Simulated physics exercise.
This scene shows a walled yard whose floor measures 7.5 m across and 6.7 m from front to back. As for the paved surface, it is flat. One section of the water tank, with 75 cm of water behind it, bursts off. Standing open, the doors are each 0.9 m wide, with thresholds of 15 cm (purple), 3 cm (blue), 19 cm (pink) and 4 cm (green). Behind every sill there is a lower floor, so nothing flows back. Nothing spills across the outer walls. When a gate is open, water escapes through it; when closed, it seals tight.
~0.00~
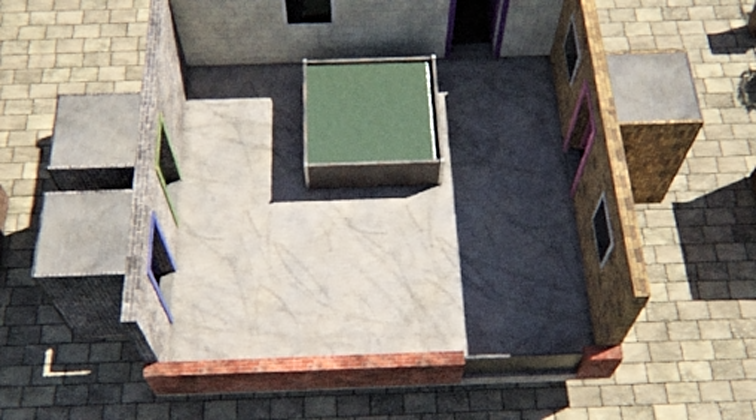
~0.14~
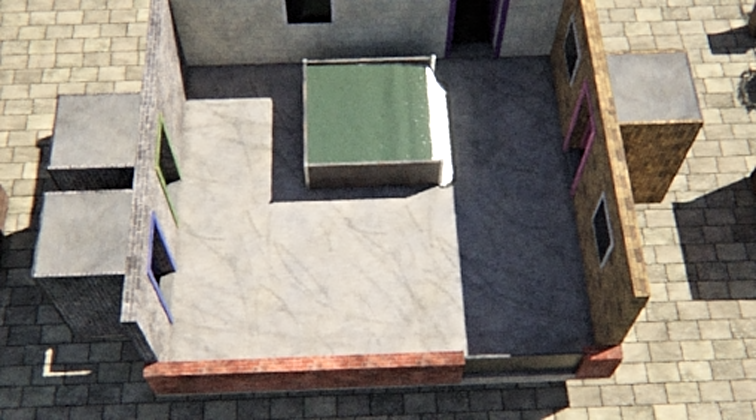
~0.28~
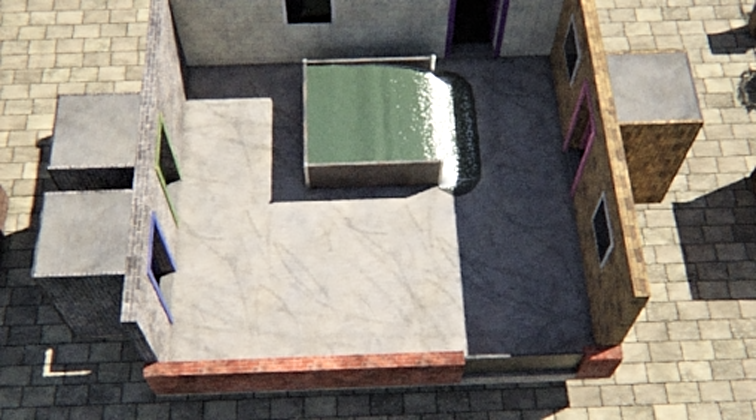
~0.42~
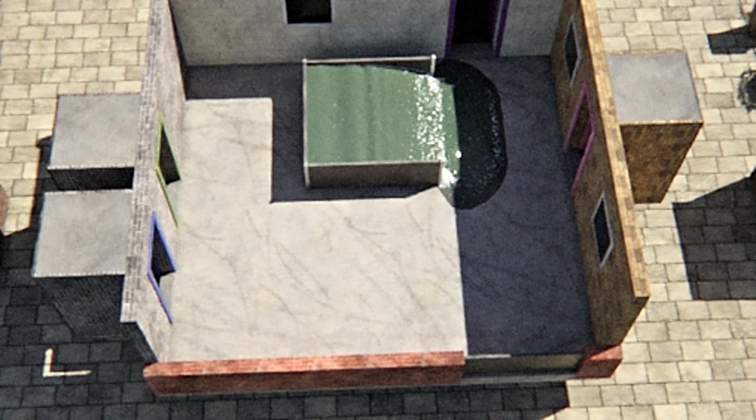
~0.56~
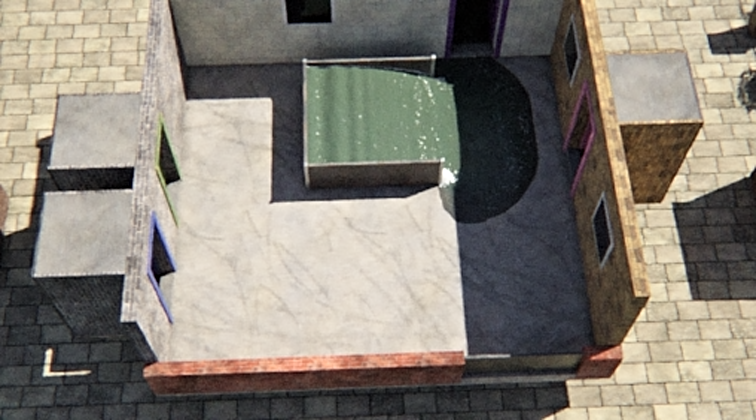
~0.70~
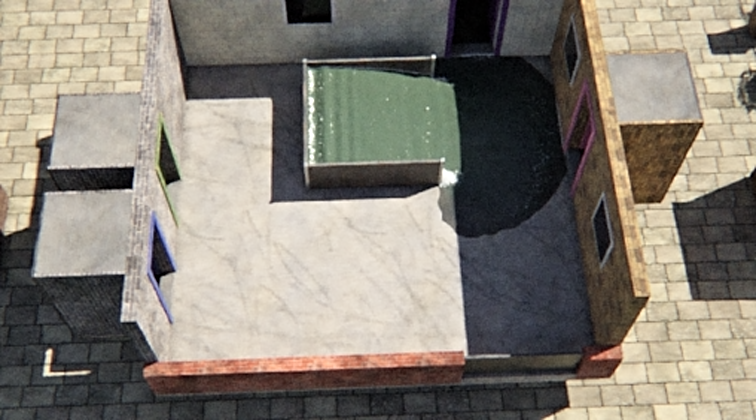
Green water burst out of the right side of a raised tank inside a walled yard, foaming white at first, then spread across the dark floor in a widening rounded pool toward the right-hand wall.
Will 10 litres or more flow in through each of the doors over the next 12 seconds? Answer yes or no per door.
Purple door: Yes, blue door: Yes, pink door: Yes, green door: Yes.
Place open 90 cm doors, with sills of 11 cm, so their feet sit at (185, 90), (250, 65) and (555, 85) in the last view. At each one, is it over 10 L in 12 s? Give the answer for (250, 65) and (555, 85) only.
In the order given, lower then higher.
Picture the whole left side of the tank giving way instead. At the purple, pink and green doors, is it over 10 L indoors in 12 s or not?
Outcomes - purple: Not exceeded, pink: Not exceeded, green: Exceeded.
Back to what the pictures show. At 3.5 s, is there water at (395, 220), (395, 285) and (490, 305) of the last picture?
Well, the first is untouched by it, the next untouched by it, the last drenched.
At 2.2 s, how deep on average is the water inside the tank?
It averages close to 27 centimetres.
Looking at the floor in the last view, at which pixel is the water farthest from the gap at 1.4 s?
That's around (579, 258) in the last picture.
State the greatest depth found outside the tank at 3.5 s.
Max depth: About 34 centimetres.
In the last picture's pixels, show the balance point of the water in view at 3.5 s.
The water's centre sits at about (477, 162).
After 1.4 s water covers 25 % of the floor and is deepest (53 cm) near (548, 61); purple door 16 cm at the sill, 0 L in, blue door not reached, pink door 39 cm at the sill, 39 L in, green door not reached.
After 2.2 s water covers 25 % of the floor and is deepest (52 cm) near (548, 61); purple door 23 cm at the sill, 6 L in, blue door not reached, pink door 40 cm at the sill, 129 L in, green door not reached.
After 3.5 s water covers 40 % of the floor and is deepest (34 cm) near (593, 350); purple door 26 cm at the sill, 94 L in, blue door not reached, pink door 27 cm at the sill, 228 L in, green door not reached.
After 7.0 s water covers 85 % of the floor and is deepest (20 cm) near (179, 376); purple door 9 cm at the sill, 128 L in, blue door 14 cm at the sill, 47 L in, pink door 10 cm at the sill, 244 L in, green door 3 cm at the sill, 0 L in.
After 12.0 s water covers 100 % of the floor and is deepest (13 cm) near (186, 101); purple door 7 cm at the sill, 128 L in, blue door 10 cm at the sill, 238 L in, pink door 9 cm at the sill, 244 L in, green door 8 cm at the sill, 64 L in.
